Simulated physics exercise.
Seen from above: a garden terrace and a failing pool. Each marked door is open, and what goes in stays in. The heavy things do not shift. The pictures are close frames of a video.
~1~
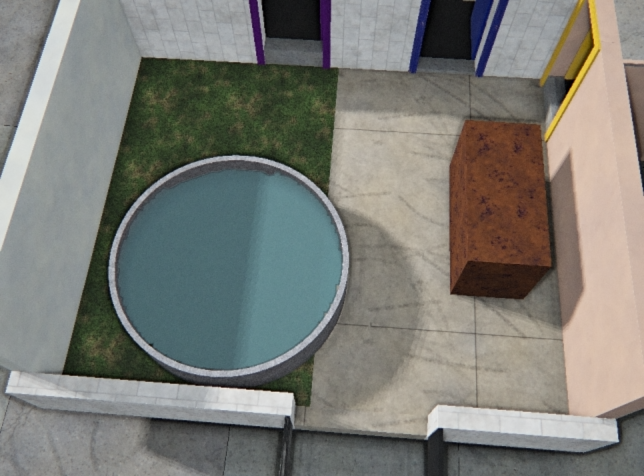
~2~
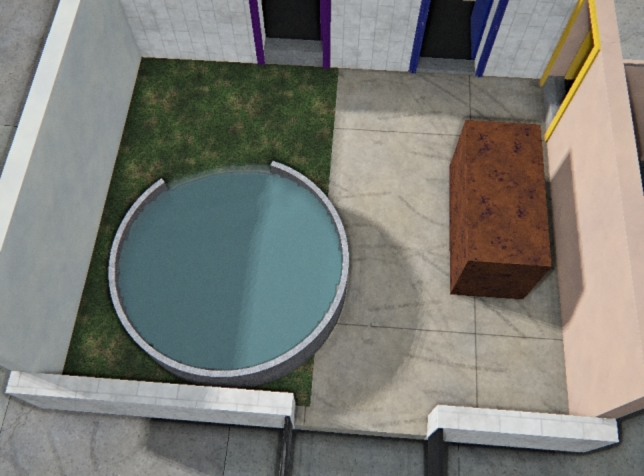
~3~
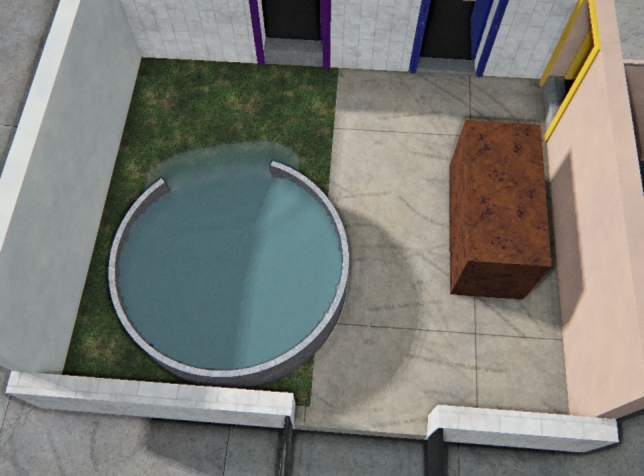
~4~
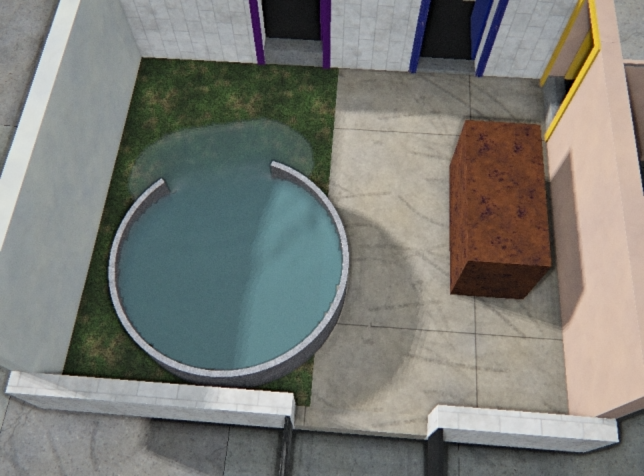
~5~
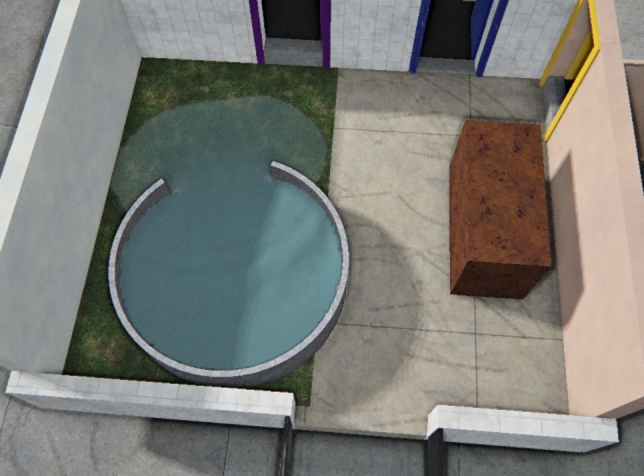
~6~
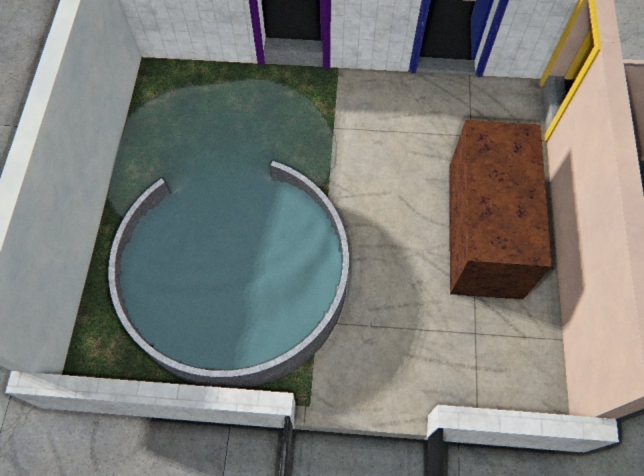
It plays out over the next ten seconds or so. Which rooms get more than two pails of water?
The yellow door admits no more than that; the blue door lets in a lot; the purple door admits no more than that.
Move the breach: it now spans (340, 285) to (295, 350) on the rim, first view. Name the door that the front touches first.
That is the door marked yellow.
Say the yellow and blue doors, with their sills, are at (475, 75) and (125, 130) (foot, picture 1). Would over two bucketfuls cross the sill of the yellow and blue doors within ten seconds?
Then: Yellow holds; blue floods.
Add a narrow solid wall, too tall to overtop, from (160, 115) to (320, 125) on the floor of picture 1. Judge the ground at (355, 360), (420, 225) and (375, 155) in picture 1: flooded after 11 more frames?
In that order: Dry, covered, flooded.
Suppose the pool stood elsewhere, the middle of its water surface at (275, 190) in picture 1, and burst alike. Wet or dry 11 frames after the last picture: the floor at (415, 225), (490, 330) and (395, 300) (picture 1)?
In that order: Free of water, no water, no water.
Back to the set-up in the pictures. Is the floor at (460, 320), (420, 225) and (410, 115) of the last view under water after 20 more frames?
In that order: Dry, not flooded, wet.
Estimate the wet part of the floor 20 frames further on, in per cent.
Near 55 in a hundred.
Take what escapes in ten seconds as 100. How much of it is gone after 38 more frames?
Close to 0 %.
A moment on, water covers 30 % of the floor; the yellow door not reached, the blue door not reached, the purple door wet at the sill, nothing in.
Next, water covers 35 % of the floor; the yellow door not reached, the blue door not reached, the purple door wet at the sill, nothing in.
Then, water covers 55 % of the floor; the yellow door wet at the sill, nothing in, the blue door wet at the sill, nothing in, the purple door wet at the sill, nothing in.
Later, water covers 90 % of the floor; the yellow door wet at the sill, nothing in, the blue door wet at the sill, nothing in, the purple door wet at the sill, nothing in.
In the end, water covers 100 % of the floor; the yellow door wet at the sill, nothing in, the blue door far over two buckets in, the purple door wet at the sill, nothing in.
